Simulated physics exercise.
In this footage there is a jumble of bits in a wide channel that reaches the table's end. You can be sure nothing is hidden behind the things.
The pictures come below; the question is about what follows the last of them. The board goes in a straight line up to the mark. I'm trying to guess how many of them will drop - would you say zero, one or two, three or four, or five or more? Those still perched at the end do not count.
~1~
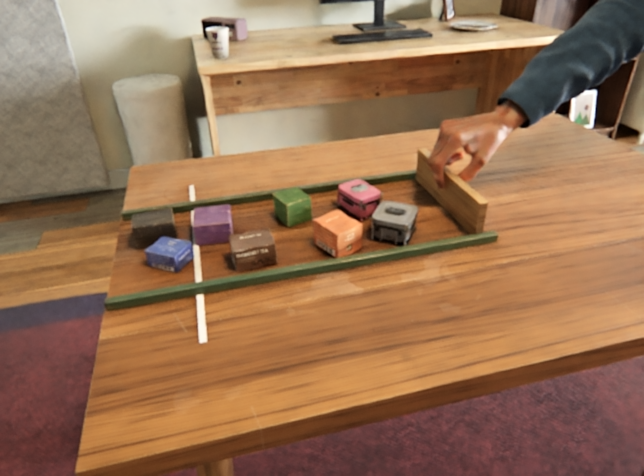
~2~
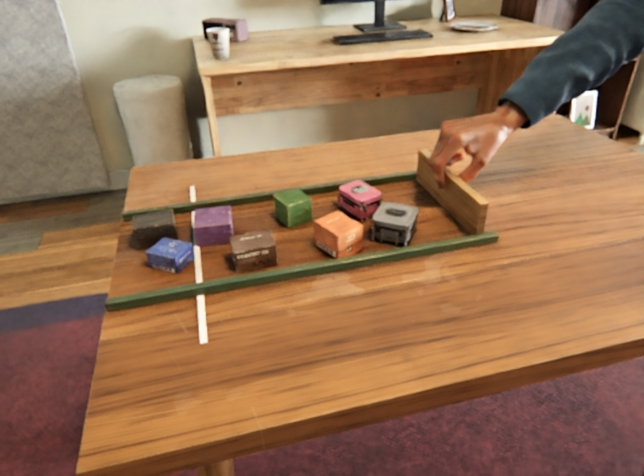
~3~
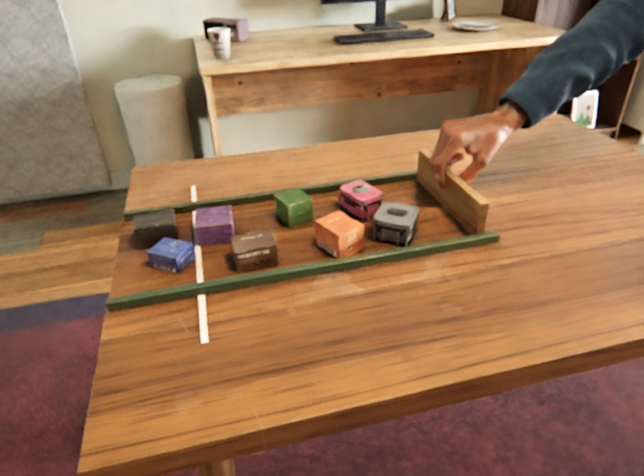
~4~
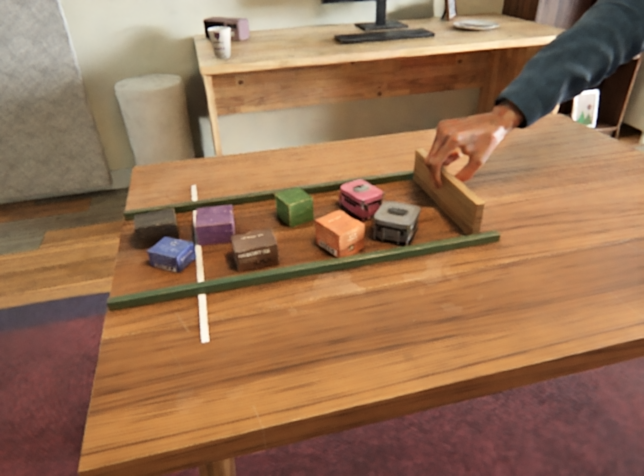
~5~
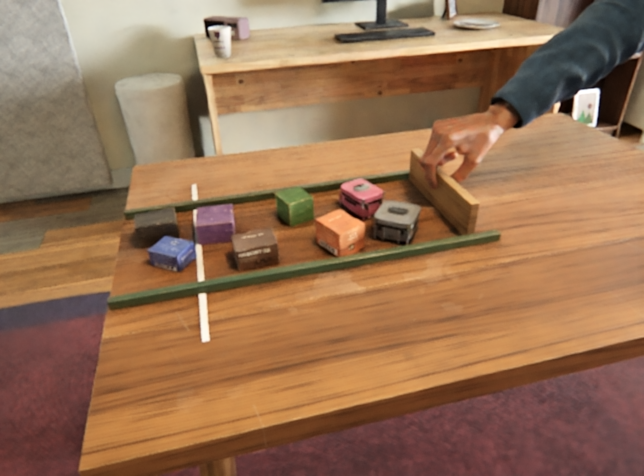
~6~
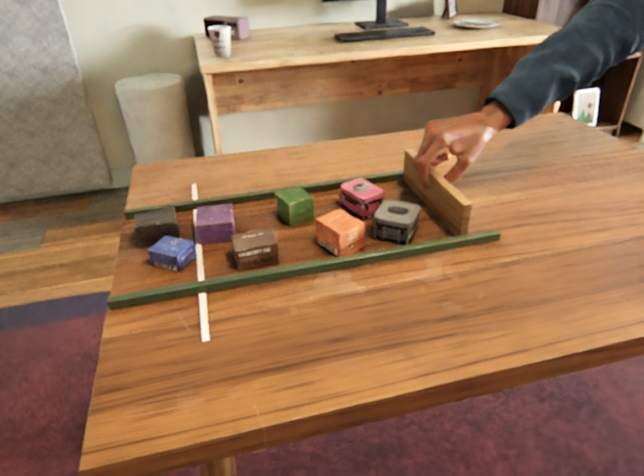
I'd say three or four.
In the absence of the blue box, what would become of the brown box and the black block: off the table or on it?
Looking at the two, the brown box ends up below and the black block ends up below.
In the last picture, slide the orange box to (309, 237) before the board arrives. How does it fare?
Here the orange box sits tight.
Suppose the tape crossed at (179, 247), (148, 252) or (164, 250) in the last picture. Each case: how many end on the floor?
4, 6, 6.
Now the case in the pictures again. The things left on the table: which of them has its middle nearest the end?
Purple block.
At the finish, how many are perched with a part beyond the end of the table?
It's 1.
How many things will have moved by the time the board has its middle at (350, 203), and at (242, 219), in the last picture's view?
The counts are 3 and 8.
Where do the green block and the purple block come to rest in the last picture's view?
The green block at (151, 226), the purple block at (115, 240).
Soon after, none off yet; black block at rest near (158, 227); blue box at rest near (173, 253); purple block at rest near (216, 224).
After that, none off yet; black block displaced about its own width near (120, 232); blue box displaced about its own width near (117, 255); purple block displaced about its own width near (160, 232).
In the end, the number that fall off is three or four; gone, brown box, blue box and black block.
